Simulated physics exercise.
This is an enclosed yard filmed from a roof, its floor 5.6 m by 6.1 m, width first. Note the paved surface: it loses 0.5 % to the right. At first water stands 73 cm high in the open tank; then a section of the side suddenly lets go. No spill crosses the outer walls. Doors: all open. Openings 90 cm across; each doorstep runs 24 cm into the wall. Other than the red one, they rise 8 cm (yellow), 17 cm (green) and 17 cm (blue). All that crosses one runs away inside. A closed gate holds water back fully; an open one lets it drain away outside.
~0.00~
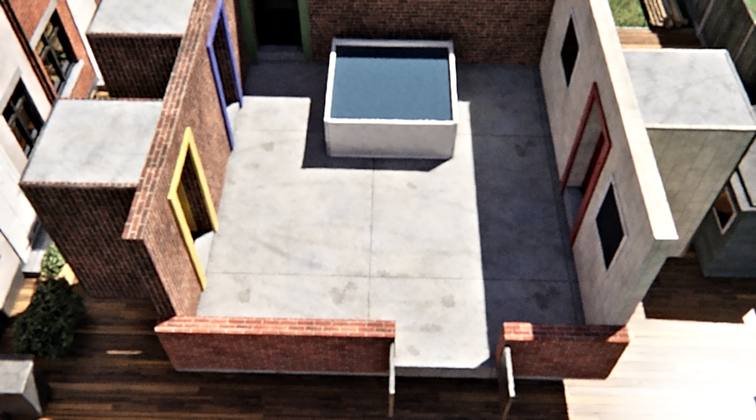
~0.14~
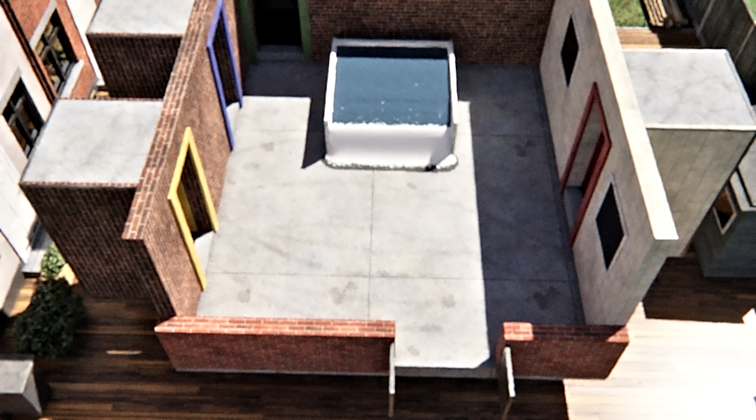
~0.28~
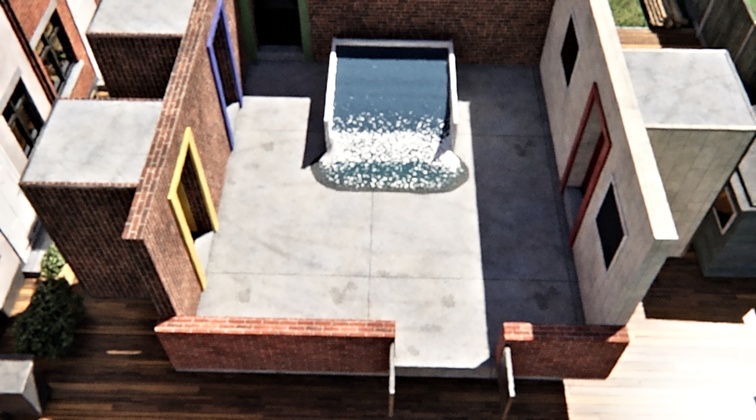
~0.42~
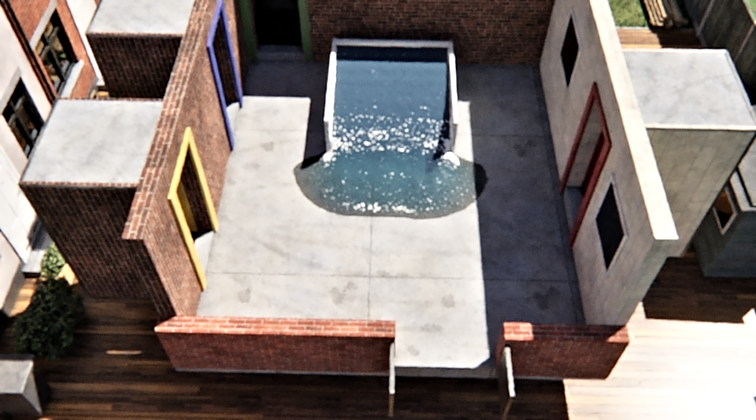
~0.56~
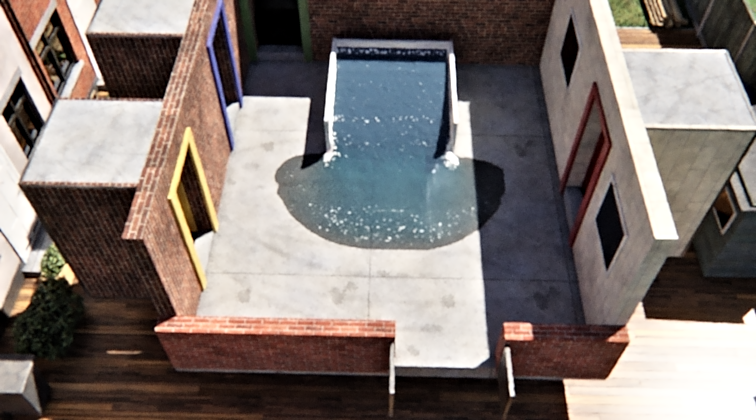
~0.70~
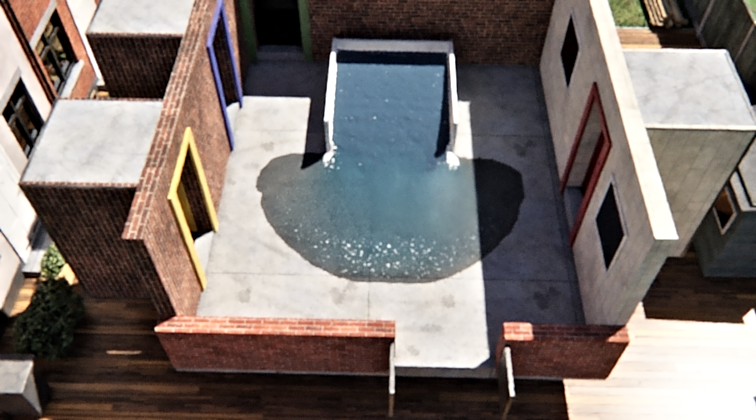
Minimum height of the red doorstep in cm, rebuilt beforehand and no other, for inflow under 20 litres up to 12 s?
6.5 cm.
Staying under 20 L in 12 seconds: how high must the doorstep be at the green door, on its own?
The green one would have to be about 9.0 cm high.
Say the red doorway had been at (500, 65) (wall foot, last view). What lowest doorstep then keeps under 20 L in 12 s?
About 8.0 cm.
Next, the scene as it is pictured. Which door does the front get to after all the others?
Last comes the green one.
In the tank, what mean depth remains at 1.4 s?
I'd put it at some 35 centimetres on average.
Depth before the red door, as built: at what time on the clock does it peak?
I'd say near 7.0 seconds.
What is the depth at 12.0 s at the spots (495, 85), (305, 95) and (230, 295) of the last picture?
In that order: 9, 7 and 3 cm.
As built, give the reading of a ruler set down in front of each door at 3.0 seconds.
In cm: Yellow 17, green 0, red 5, blue 0.
After 1.4 s water covers 60 % of the floor, deepest (34 cm) near (372, 349); 1 cm at the red door, 0 litres in over its 23 cm doorstep.
After 3.0 s water covers 60 % of the floor, deepest (34 cm) near (192, 344); 5 cm at the red door, 0 litres in over its 23 cm doorstep.
After 12.0 s water covers 95 % of the floor, deepest (12 cm) near (557, 162); 5 cm at the red door, 0 litres in over its 23 cm doorstep.
At the red door as built, the water arrived by 1.4 s and peaked near 10 cm at 7.0 s.
Run again over the same 12 s with other heights there, 43 litres in over 5 cm, 12 litres over 7 cm. The limit of 20 litres is kept from about 6.5 cm up.
